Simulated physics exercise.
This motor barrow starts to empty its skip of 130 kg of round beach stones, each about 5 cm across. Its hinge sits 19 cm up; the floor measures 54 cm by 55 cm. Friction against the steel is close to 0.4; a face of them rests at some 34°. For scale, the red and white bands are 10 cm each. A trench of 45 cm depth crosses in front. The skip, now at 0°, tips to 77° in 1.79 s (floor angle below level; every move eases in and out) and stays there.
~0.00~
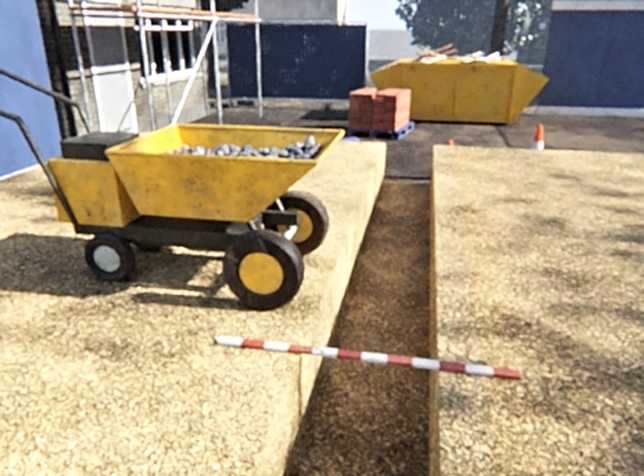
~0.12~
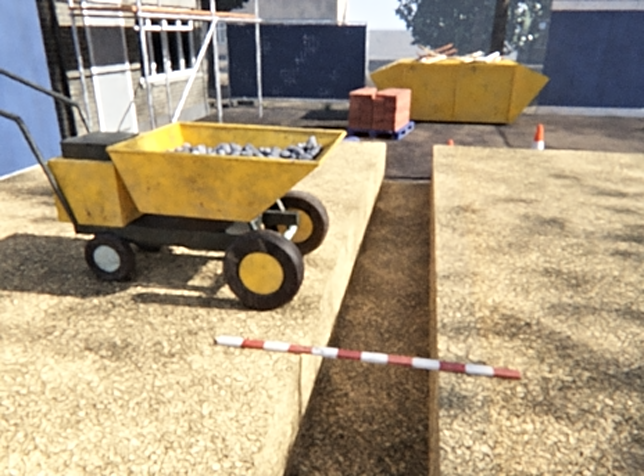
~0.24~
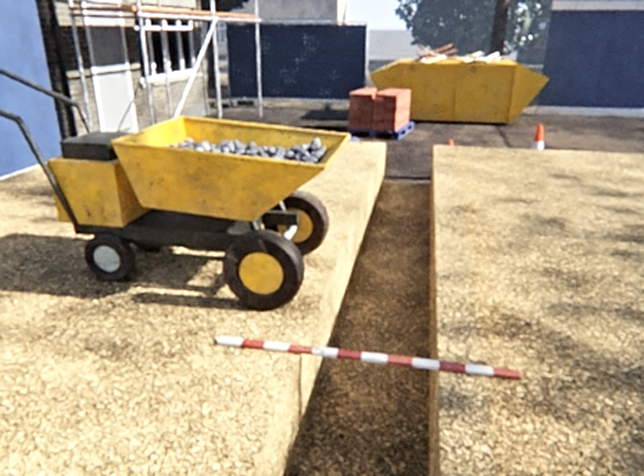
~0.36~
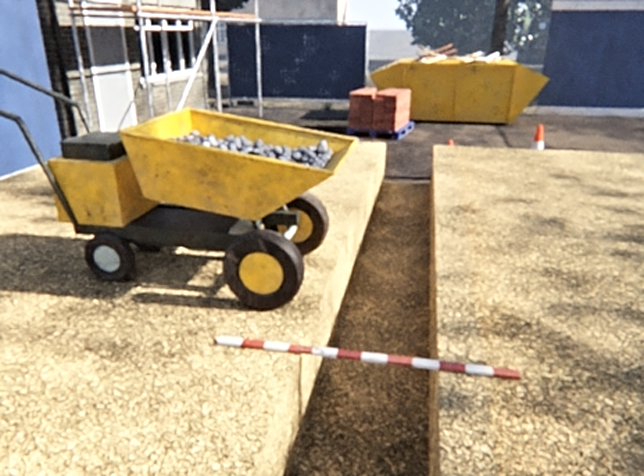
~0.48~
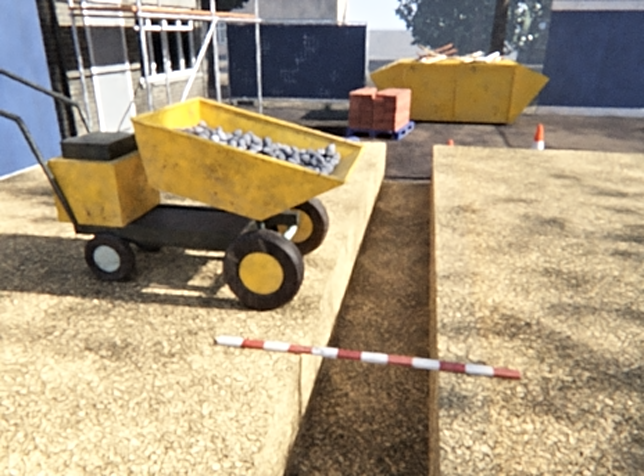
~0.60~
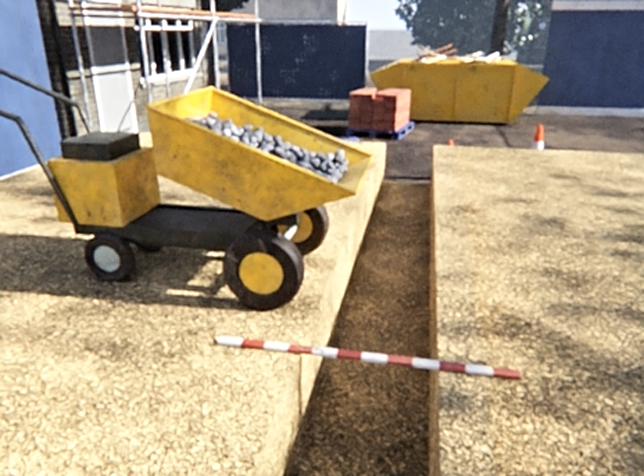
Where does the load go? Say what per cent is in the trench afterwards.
Close to 78 in a hundred.
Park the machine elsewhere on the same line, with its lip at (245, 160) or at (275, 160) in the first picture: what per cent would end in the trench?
Near 100 per cent from the first place, 100 from the second.
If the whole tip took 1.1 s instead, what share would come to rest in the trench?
It would be near 80 per cent.
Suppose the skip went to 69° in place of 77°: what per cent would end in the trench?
It would be near 65 per cent.
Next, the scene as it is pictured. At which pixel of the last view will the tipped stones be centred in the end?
Near (405, 354).
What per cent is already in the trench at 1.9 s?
Some 70 per cent.
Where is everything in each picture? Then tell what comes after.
In the first picture, the skip is at 0°, its lip at (317, 163); the top of the load is at (283, 149).
In the second picture, lip at (319, 164), floor tilted 1°, highest stones at (285, 149); the stones move at 0.1 m/s on average.
In the third picture, lip at (325, 168), floor tilted 4°, highest stones at (215, 148); the stones move at 0.2 m/s on average.
In the fourth picture, lip at (334, 174), floor tilted 8°, highest stones at (202, 141); the stones move at 0.3 m/s on average.
In the fifth picture, the skip is at 14°, its lip at (345, 182); the top of the load is at (199, 131); the stones move at 0.4 m/s on average.
In the sixth picture, the skip is at 20°, its lip at (356, 194); the top of the load is at (208, 122); the stones move at 0.5 m/s on average.
After 1.3 s the floor is at 65°; 95 % in the skip, 5 % in the trench; the foremost stones are at (424, 272).
After 1.9 s the floor is at 77°; 10 % in the skip, 68 % in the trench, 22 % past the trench; the foremost stones are at (584, 319).
After 2.2 s the floor is at 77°; 0 % in the skip, 78 % in the trench, 22 % past the trench; the foremost stones are at (644, 329).
After 4.2 s the floor is at 77°; 0 % in the skip, 78 % in the trench, 22 % past the trench; the foremost stones are past the picture's edge.
